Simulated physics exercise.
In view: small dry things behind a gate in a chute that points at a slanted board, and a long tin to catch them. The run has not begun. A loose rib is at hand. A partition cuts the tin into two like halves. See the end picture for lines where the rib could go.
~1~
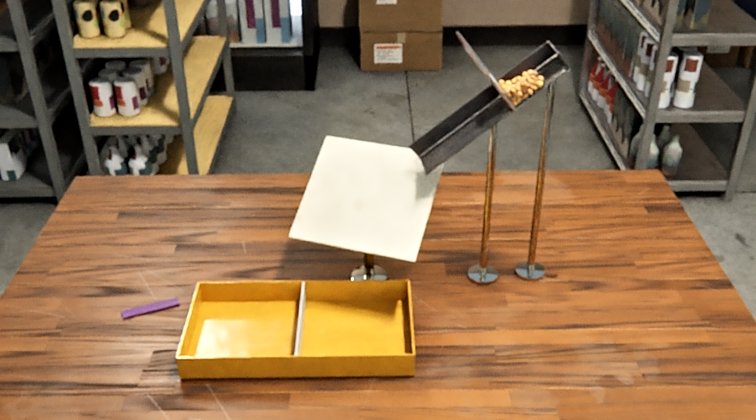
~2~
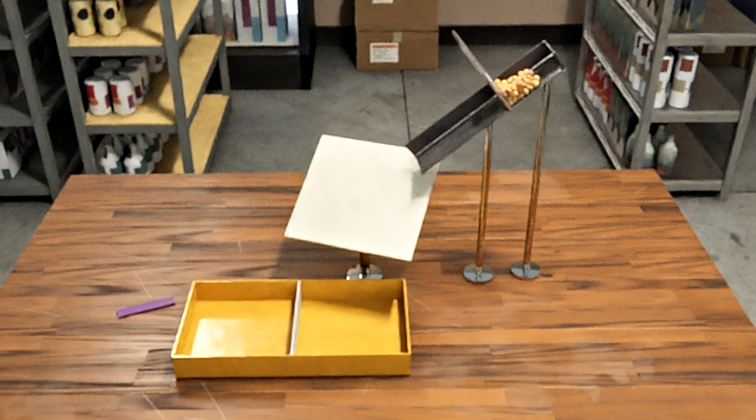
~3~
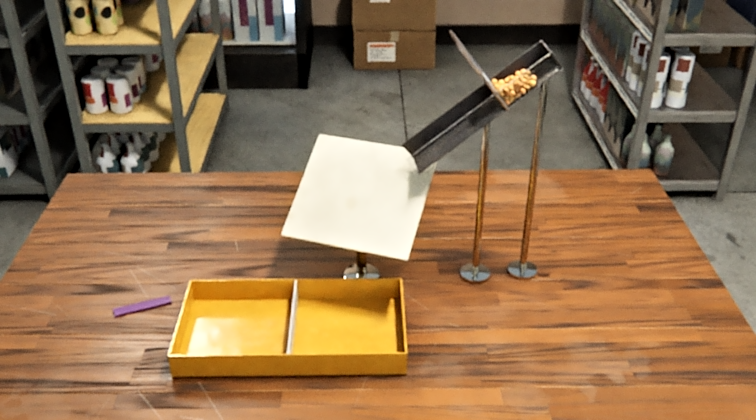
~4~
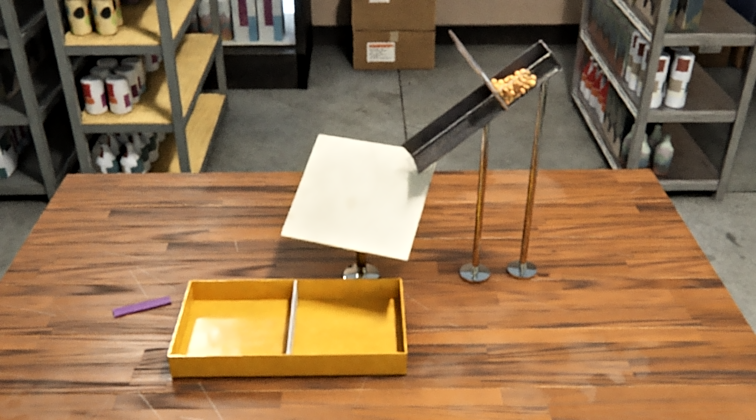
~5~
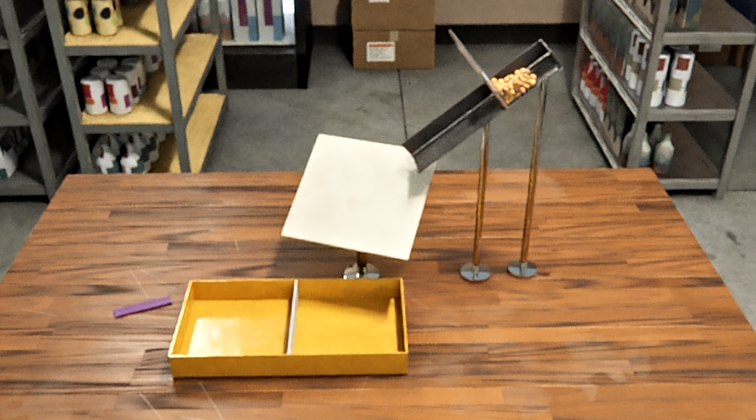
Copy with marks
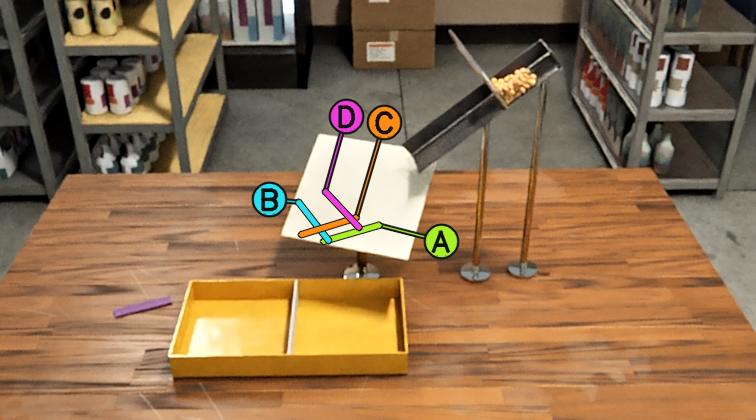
In a storeroom with metal shelves of cans and bottles, a brown wooden table is seen from the front and slightly above. A yellow tin with two compartments sits near a purple strip at left, below a tilted cream board, while a dark sloping chute on rods holds tan beads behind a gate at upper right. The view shifts very slightly, then steadies, and nothing on the table moves.
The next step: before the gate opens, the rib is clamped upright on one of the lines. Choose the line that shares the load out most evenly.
The answer is line C.
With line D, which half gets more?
Right.
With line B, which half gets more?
The right half.
On the marked copy, line A from (379, 225) to (323, 241); line B from (298, 202) to (328, 240); line C from (356, 217) to (301, 234); line D from (325, 191) to (359, 227).
If A is chosen, of what is caught, all but a few in the left half, only a few in the right.
If B is chosen, of what is caught, close to a quarter in the left half, the bulk in the right.
If C is chosen, of what is caught, close to half in the left half, close to half in the right.
If D is chosen, of what is caught, a small share in the left half, the bulk in the right.
